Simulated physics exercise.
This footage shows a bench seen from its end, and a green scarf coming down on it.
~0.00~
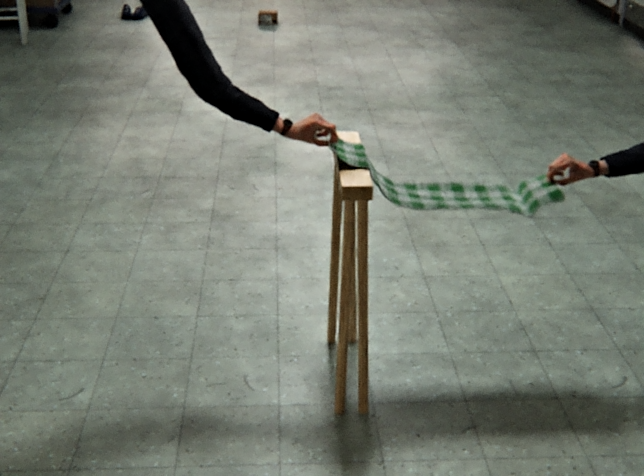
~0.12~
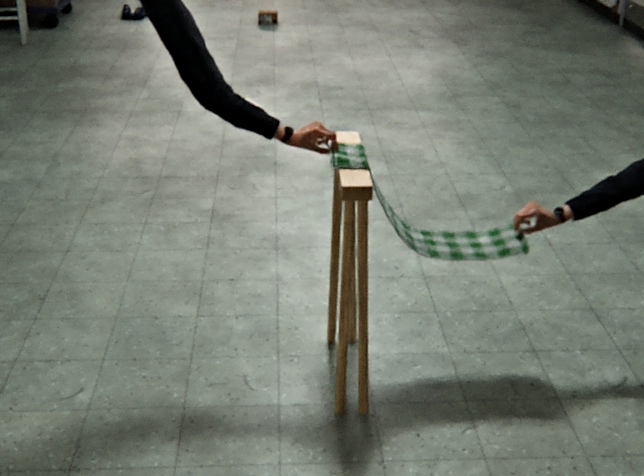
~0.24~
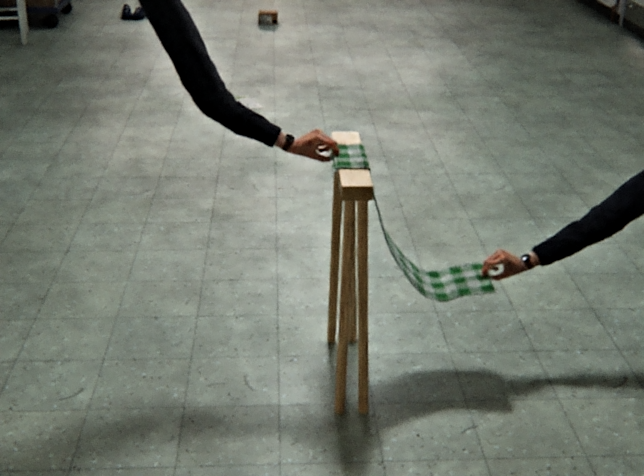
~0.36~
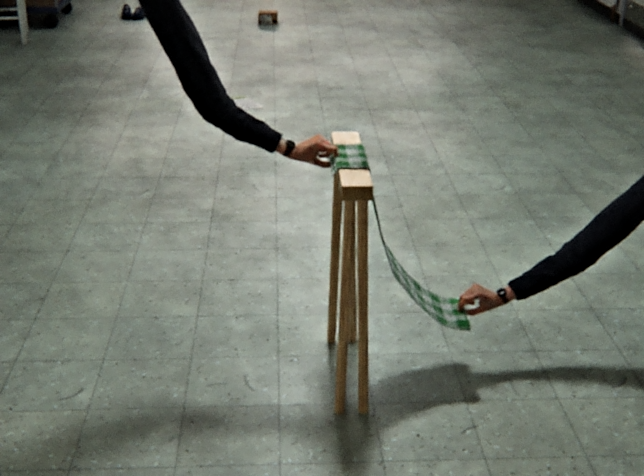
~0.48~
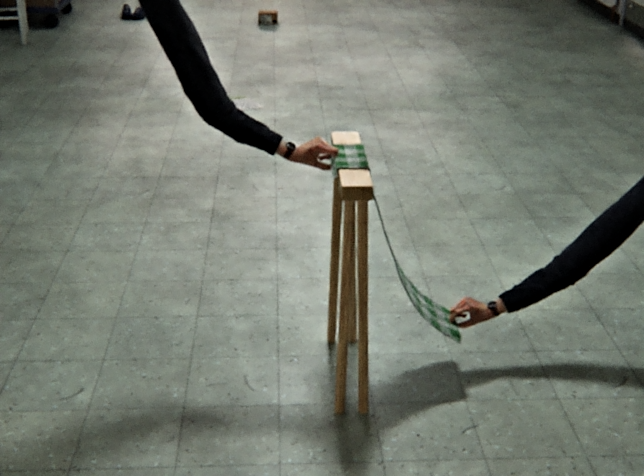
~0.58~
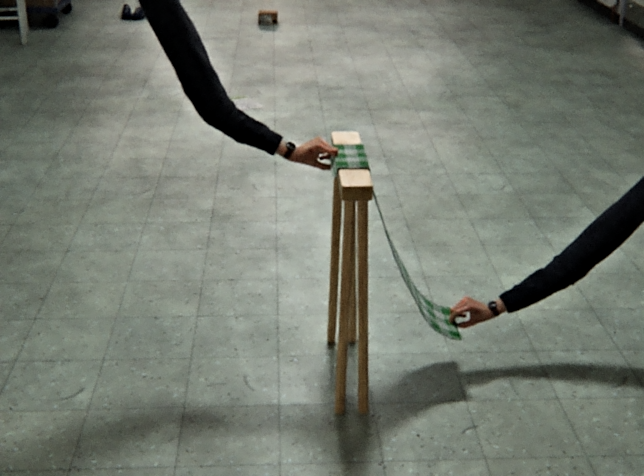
In this clip, two hands hold a green-and-white checked scarf across a narrow wooden bench seen end-on; the left hand lowers slightly and stays by the top while the right hand moves down and inward, then barely moves.
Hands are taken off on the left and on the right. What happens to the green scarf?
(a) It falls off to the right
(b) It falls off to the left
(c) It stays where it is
The answer is a.
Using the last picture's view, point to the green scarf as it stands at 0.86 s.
Around (395, 291).
After 0.86 s, scarf clear of the top and falling near (394, 291).
After 1.12 s, scarf in a heap on the floor near (396, 371).
At rest, scarf in a heap on the floor near (395, 372). The green scarf is pulled rightwards.
